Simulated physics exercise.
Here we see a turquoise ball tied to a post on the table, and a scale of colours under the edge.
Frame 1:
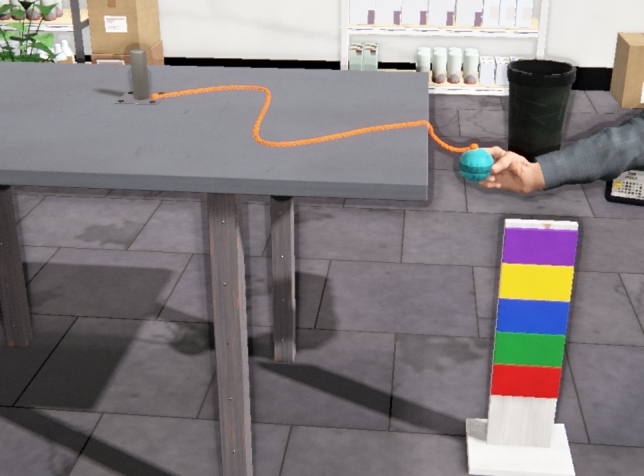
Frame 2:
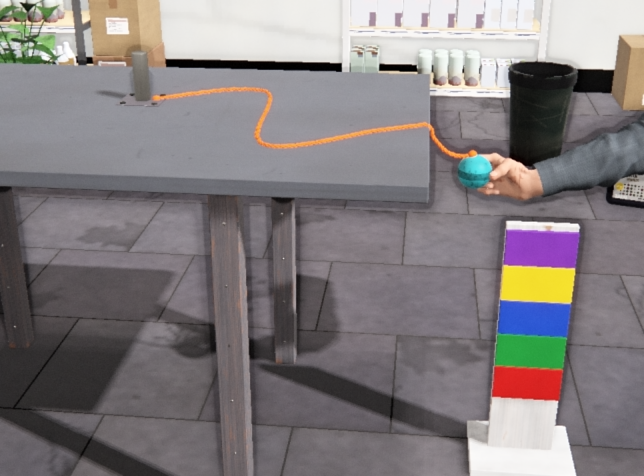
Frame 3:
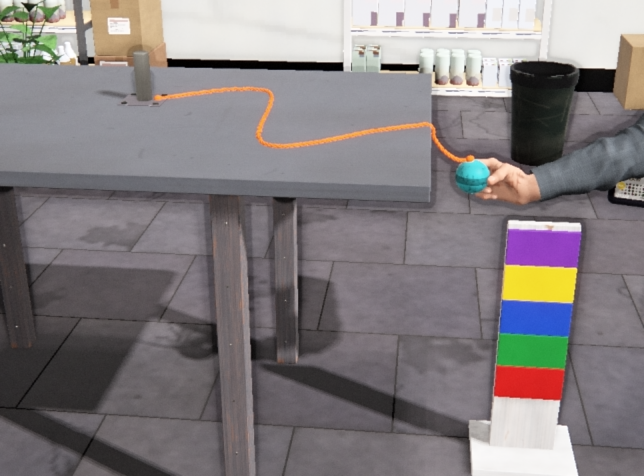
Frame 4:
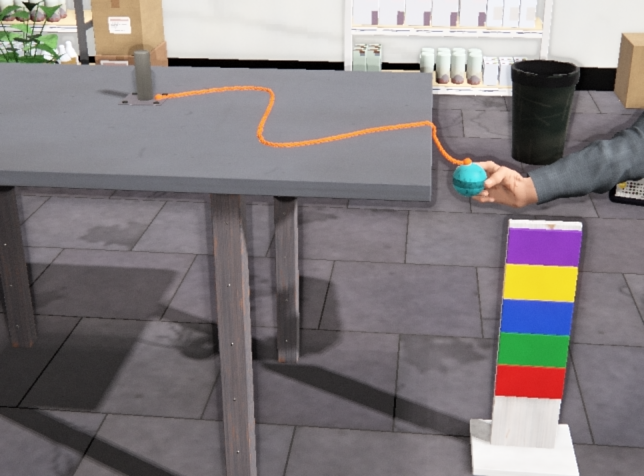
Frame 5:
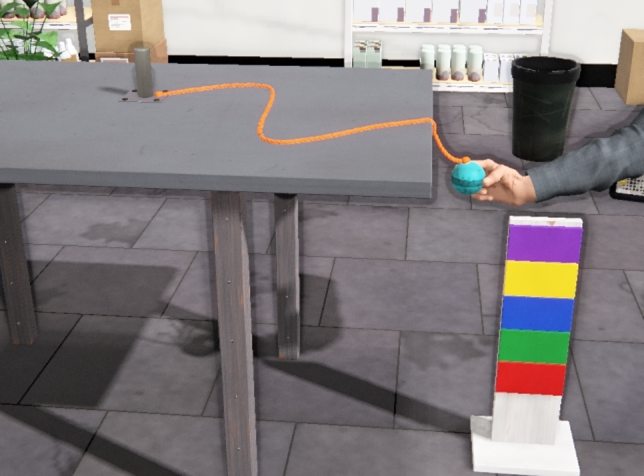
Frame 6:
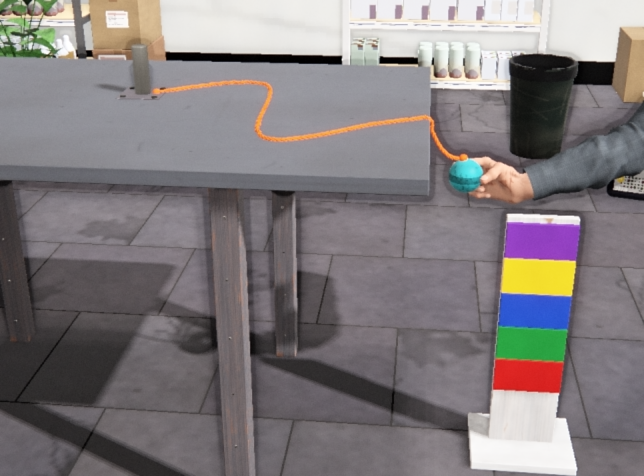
In a room with shelves and a bin, a hand holds a turquoise ball tied by an orange shoelace to a post on a gray table, shifting it very slightly left beside the edge, above an upright scale of coloured bands.
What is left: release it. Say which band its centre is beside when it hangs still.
Its centre is beside the red band.
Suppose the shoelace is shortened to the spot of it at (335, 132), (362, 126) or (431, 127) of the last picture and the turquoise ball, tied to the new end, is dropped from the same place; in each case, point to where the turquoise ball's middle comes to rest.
So, going through them: (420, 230) first, (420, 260) next, (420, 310) last.
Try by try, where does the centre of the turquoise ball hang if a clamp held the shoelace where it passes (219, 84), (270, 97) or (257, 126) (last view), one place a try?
It would sit near (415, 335) the first time, (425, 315) the second and (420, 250) the third.
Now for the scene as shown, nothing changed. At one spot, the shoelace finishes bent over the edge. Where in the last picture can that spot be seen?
Look around (258, 128).
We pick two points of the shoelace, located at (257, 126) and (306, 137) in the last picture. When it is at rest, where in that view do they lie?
First near (426, 110), second near (426, 180).
Soon after, ball near (449, 308); level with blue.
After that, ball near (401, 348); level with red.
And then, ball near (429, 358); level with red.
In the end, ball near (415, 355); level with red. Its centre hangs level with the red band.
